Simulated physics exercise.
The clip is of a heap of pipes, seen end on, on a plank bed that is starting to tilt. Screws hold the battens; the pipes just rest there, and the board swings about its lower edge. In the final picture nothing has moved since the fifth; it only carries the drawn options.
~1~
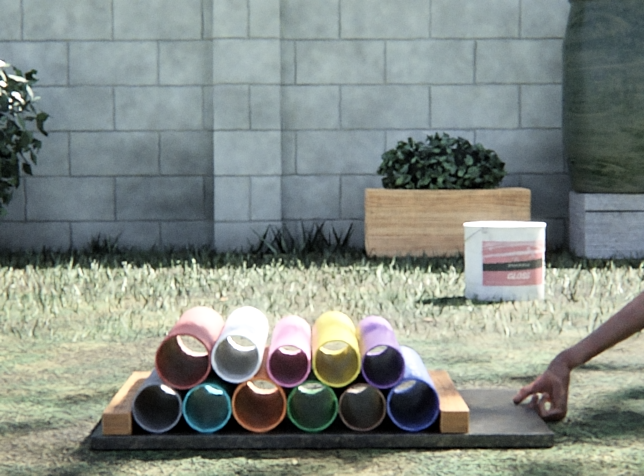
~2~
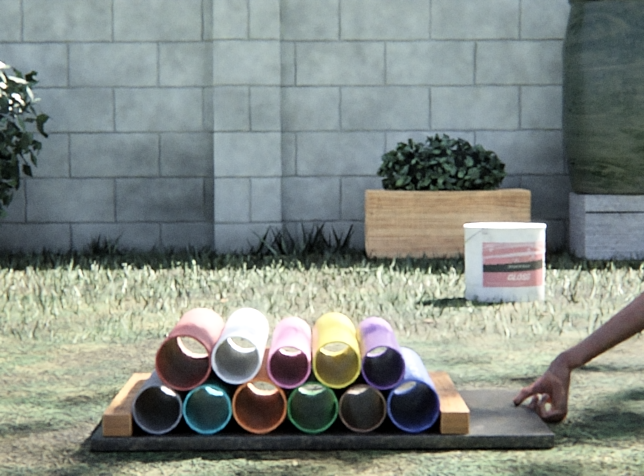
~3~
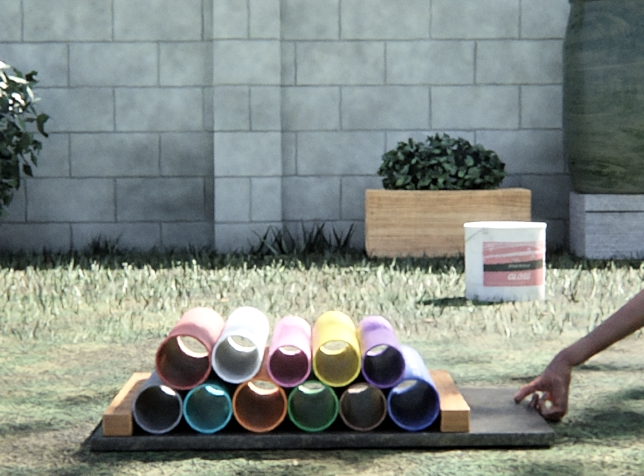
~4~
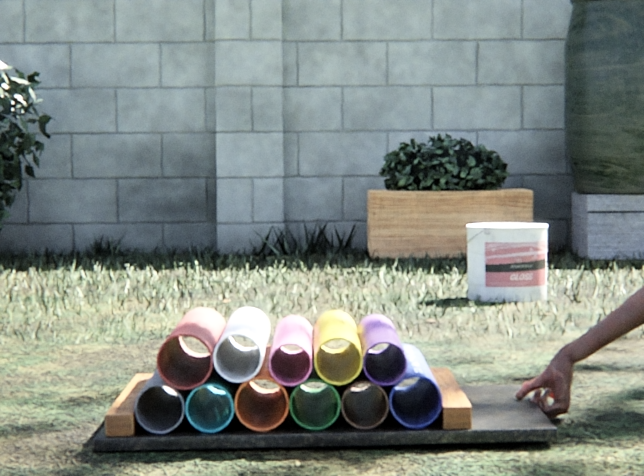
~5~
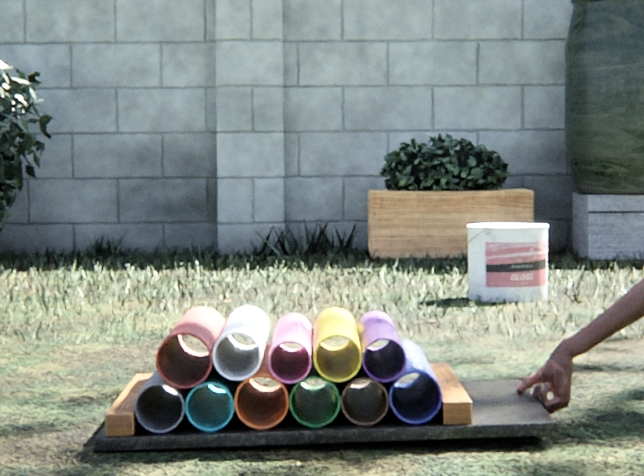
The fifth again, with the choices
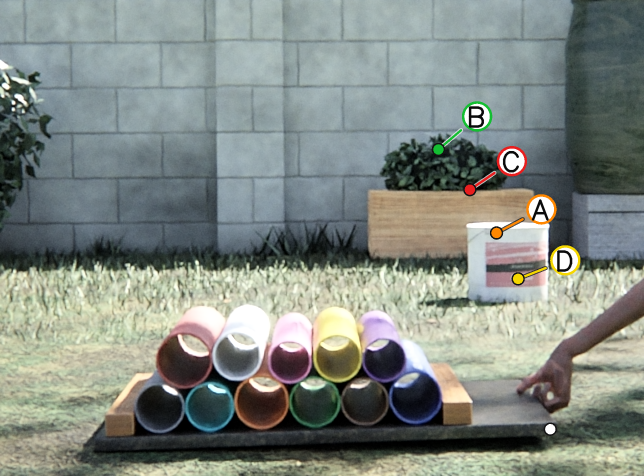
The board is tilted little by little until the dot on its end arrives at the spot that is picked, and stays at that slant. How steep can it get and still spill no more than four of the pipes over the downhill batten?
No higher than A.
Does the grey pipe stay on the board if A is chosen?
Yes.
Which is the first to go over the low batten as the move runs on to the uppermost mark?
It is the red one.
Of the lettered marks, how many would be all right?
Two of them.
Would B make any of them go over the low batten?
Yes, at B.
On the marked copy, A at (497, 233); B at (439, 149); C at (470, 190); D at (518, 279); the white dot at (550, 429).
Taking A. A third of the way, board at 16°.
Two thirds of the way, board at 27°.
When it is over, board at 27°, two over the low batten (red, white).
As for the rest, B five over the low batten; C five over the low batten; D two over the low batten (red, white).
